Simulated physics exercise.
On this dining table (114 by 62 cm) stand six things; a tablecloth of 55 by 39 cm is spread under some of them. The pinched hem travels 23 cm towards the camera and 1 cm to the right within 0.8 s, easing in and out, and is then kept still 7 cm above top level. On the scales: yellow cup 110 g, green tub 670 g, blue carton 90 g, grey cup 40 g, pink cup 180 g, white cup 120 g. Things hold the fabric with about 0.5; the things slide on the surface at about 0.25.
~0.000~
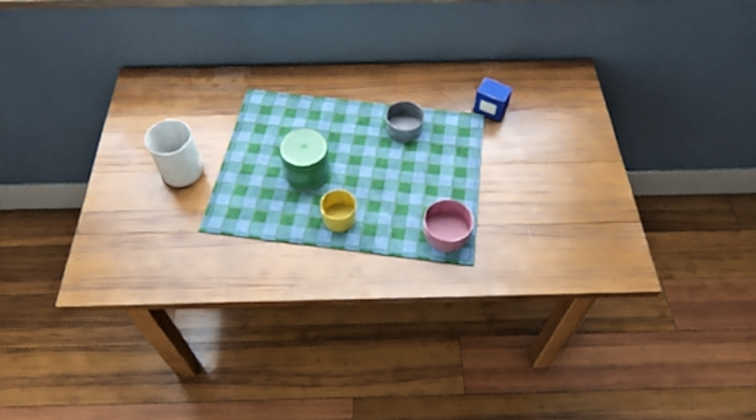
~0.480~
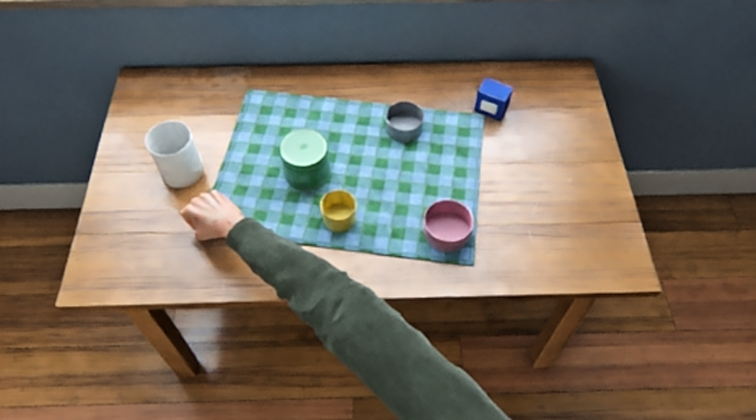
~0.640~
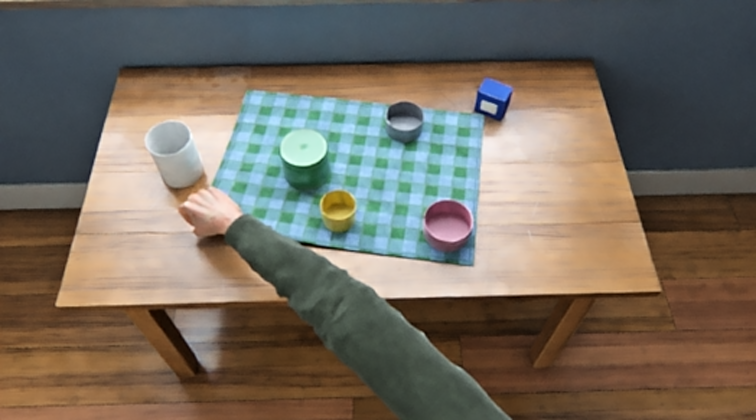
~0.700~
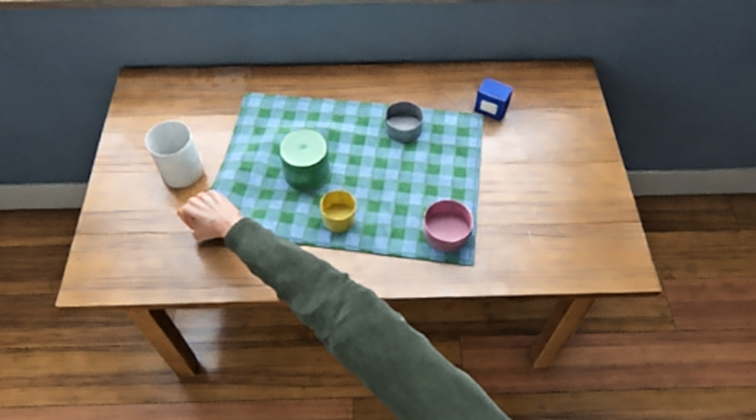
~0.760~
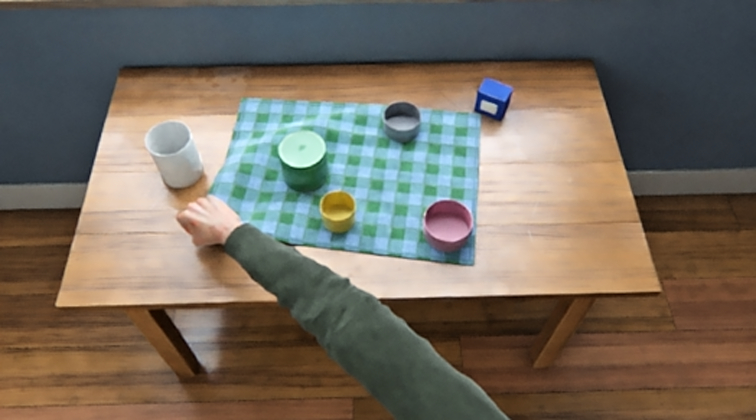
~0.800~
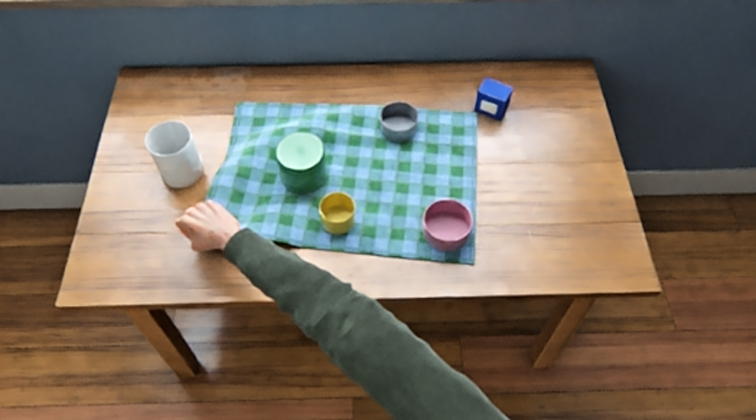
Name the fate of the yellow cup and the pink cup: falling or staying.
Result: Yellow cup stays on, pink cup keeps to the top.
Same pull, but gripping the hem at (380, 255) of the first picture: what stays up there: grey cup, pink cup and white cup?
In that case: Grey cup stays up, pink cup goes over, white cup remains.
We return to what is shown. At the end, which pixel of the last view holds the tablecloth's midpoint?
Near (296, 219).
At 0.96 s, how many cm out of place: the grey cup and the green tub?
About: Grey cup 6 cm, green tub 6 cm.
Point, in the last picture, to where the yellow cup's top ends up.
At about (311, 264).
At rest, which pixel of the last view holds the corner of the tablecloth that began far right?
At about (384, 113).
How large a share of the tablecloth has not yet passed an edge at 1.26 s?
Some 95 per cent of it.
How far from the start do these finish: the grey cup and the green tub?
About: Grey cup 20 cm, green tub 20 cm.
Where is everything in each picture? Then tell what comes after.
In the first picture, yellow cup (338, 204); pink cup (449, 220); tablecloth corners (199, 231) (248, 90) (474, 266).
In the second picture, blue carton (496, 89); tablecloth corners (248, 90) (474, 266); grip (197, 227).
In the third picture, tablecloth corners (247, 91) (473, 266); grip (195, 224).
In the fourth picture, tablecloth corners (245, 93) (473, 266); grip (195, 227).
In the fifth picture, tablecloth corners (242, 98) (474, 265); grip (194, 233).
In the sixth picture, yellow cup (337, 207); pink cup (448, 219); tablecloth corners (237, 103) (474, 264); grip (193, 237).
After 1.0 s, 100 % of the tablecloth is still over the top; yellow cup 4 cm off its start, pink cup 1 cm off its start, grey cup 6 cm off its start.
After 1.1 s, 100 % of the tablecloth is still over the top; yellow cup 8 cm off its start, pink cup 3 cm off its start, green tub 12 cm off its start.
After 1.3 s, 95 % of the tablecloth is still over the top; yellow cup 11 cm off its start at (317, 252), pink cup 4 cm off its start at (426, 220), grey cup 17 cm off its start at (331, 138).
After 1.4 s, 90 % of the tablecloth is still over the top; yellow cup 14 cm off its start, pink cup 5 cm off its start, grey cup 20 cm off its start.
After 3.0 s, 90 % of the tablecloth is still over the top; yellow cup 14 cm off its start at (311, 264), pink cup 6 cm off its start at (420, 222), grey cup 20 cm off its start at (321, 144), green tub 19 cm off its start at (249, 219).
